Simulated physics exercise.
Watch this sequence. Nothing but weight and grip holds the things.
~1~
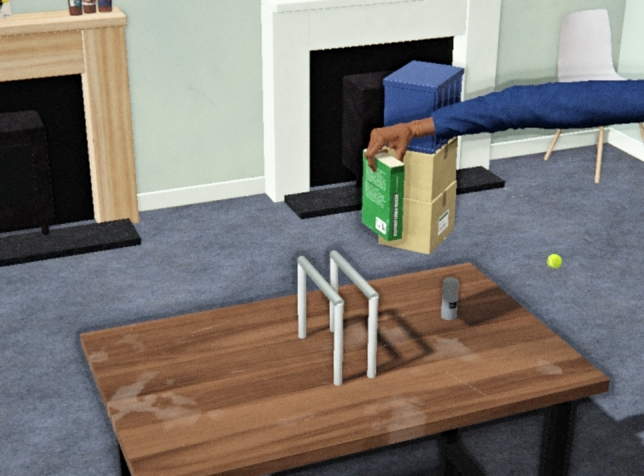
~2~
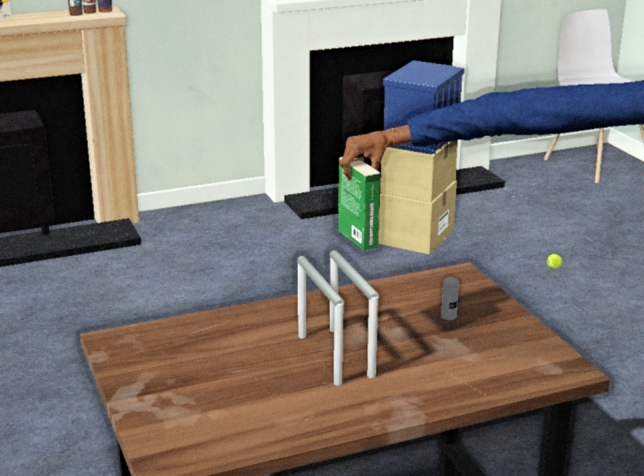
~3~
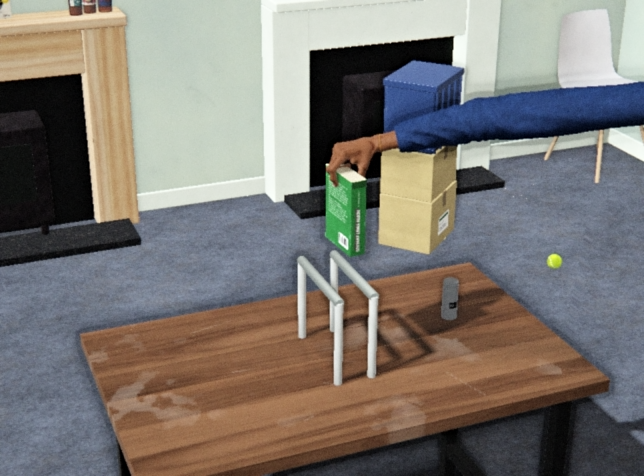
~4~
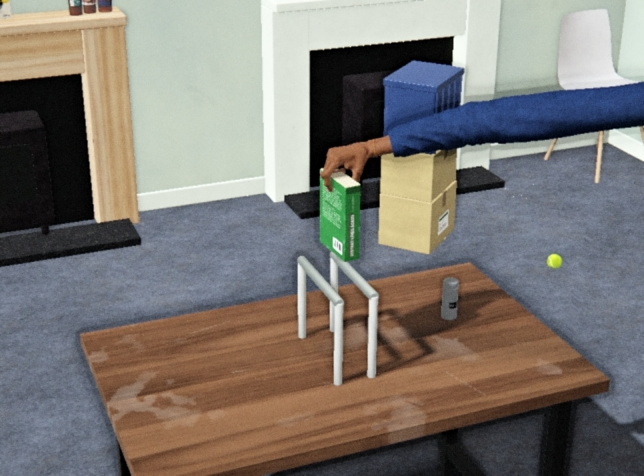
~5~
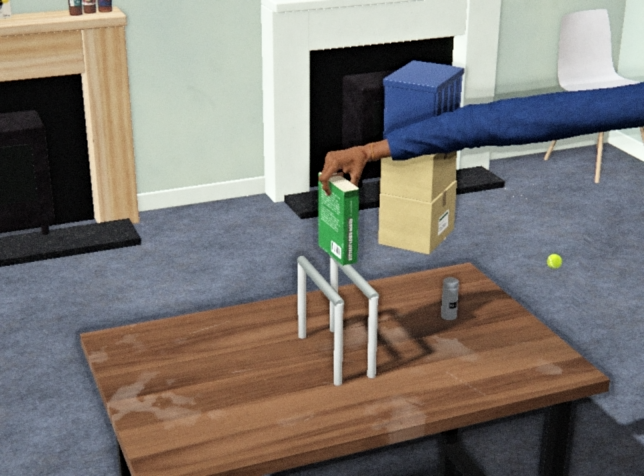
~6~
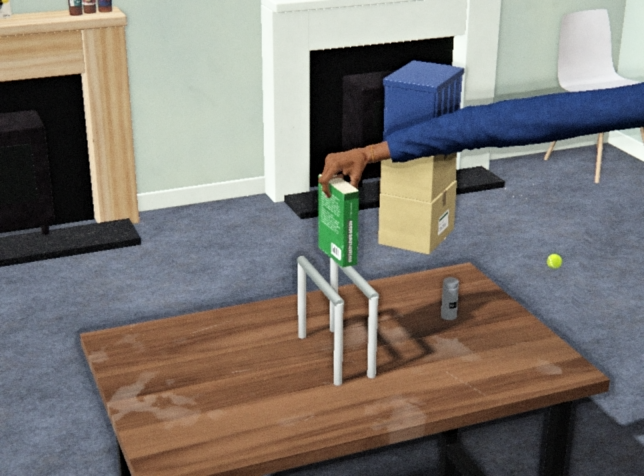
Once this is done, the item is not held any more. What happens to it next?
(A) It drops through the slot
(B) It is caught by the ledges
Option A: It drops through the slot.
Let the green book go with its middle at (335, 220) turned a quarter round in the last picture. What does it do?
Well, it simply gets stuck.
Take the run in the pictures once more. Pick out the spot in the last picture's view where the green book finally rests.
End point in the final view: About (337, 323).
Then, 0.20 s later than the last frame, green book moved a little near (338, 238).
Then, 0.30 s later than the last frame, green book moved about its own width near (337, 291).
Then, 0.40 s later than the last frame, green book moved well along near (337, 320).
When it is over, moved from the start, green book; grey shaker as before. End places, in pixels of the last picture, green book near (337, 323). The book drops through.
